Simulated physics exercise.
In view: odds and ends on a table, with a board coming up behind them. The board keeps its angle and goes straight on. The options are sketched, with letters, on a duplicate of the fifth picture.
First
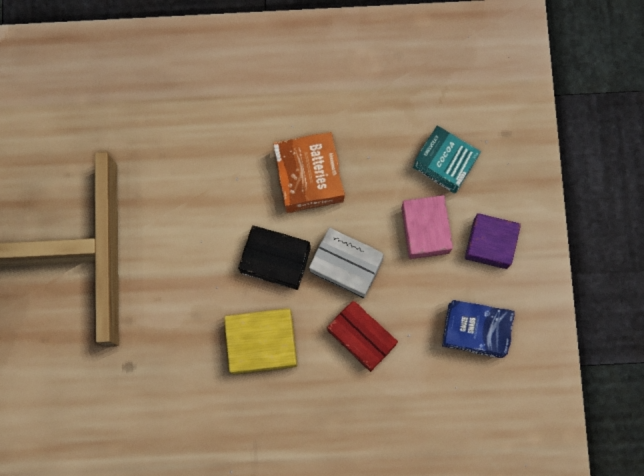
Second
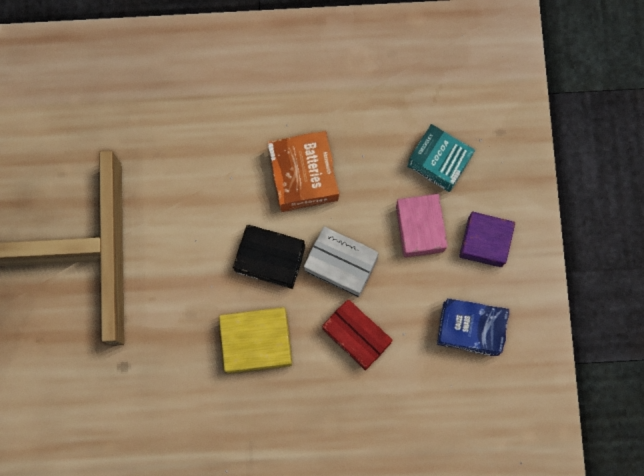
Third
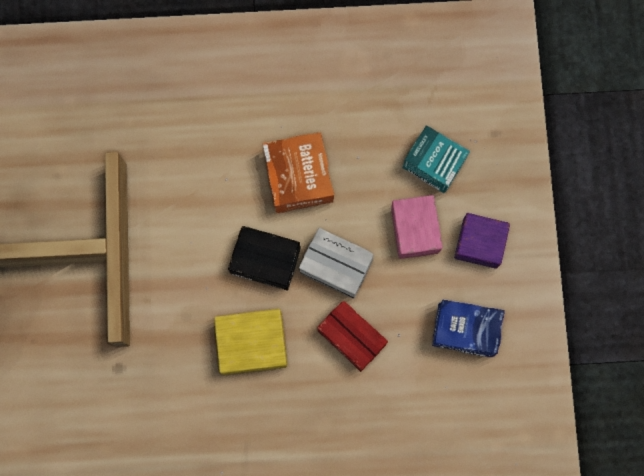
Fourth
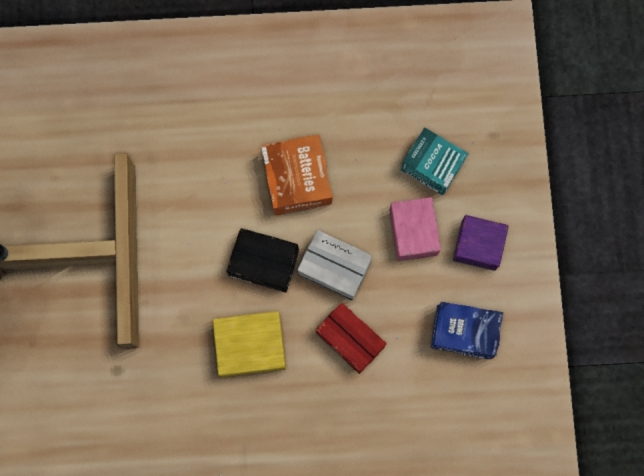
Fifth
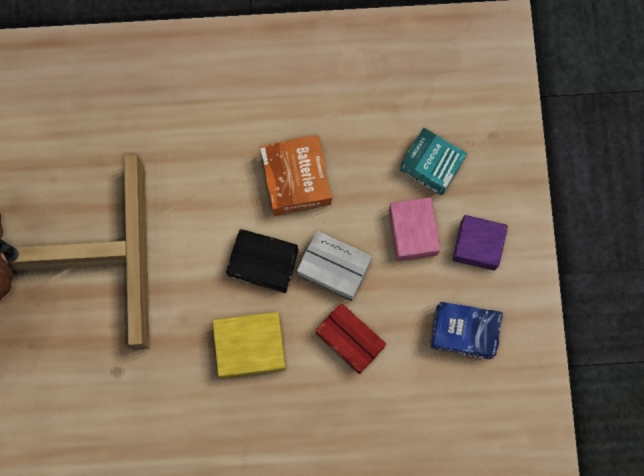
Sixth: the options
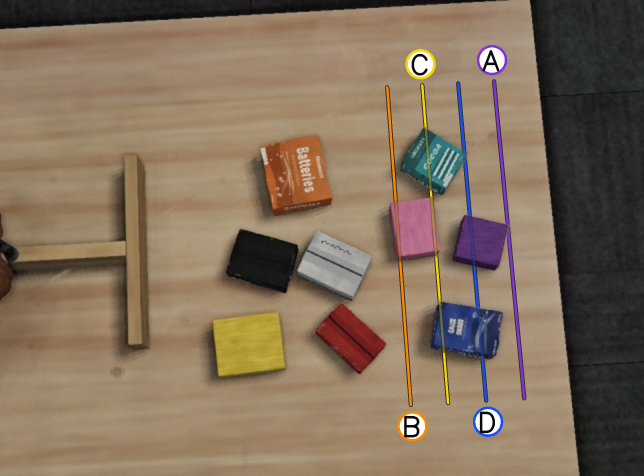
A T-shaped wooden board edging slowly right across a table towards scattered coloured blocks and small boxes, which remain apart from it.
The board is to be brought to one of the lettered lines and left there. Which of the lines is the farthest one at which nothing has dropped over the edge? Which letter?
As far as mark B.
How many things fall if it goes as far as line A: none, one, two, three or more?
Three or more.
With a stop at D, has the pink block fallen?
Yes.
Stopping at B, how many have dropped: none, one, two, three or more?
The count is none.
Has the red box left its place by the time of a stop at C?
By then, yes.
On the marked copy, A at (509, 235); B at (399, 241); C at (435, 239); D at (472, 237).
Following B. Soon after the start, board (229, 242); yellow block (274, 351); black box (275, 257).
Later, board (325, 236); purple block (493, 244); pink block (449, 217).
In the end, board (395, 232); purple block (544, 235); turquoise packet (485, 152); nothing has fallen.
As for the rest, A drops the turquoise packet, pink block, purple block and white box; C drops the purple block; D drops the turquoise packet, pink block and purple block.
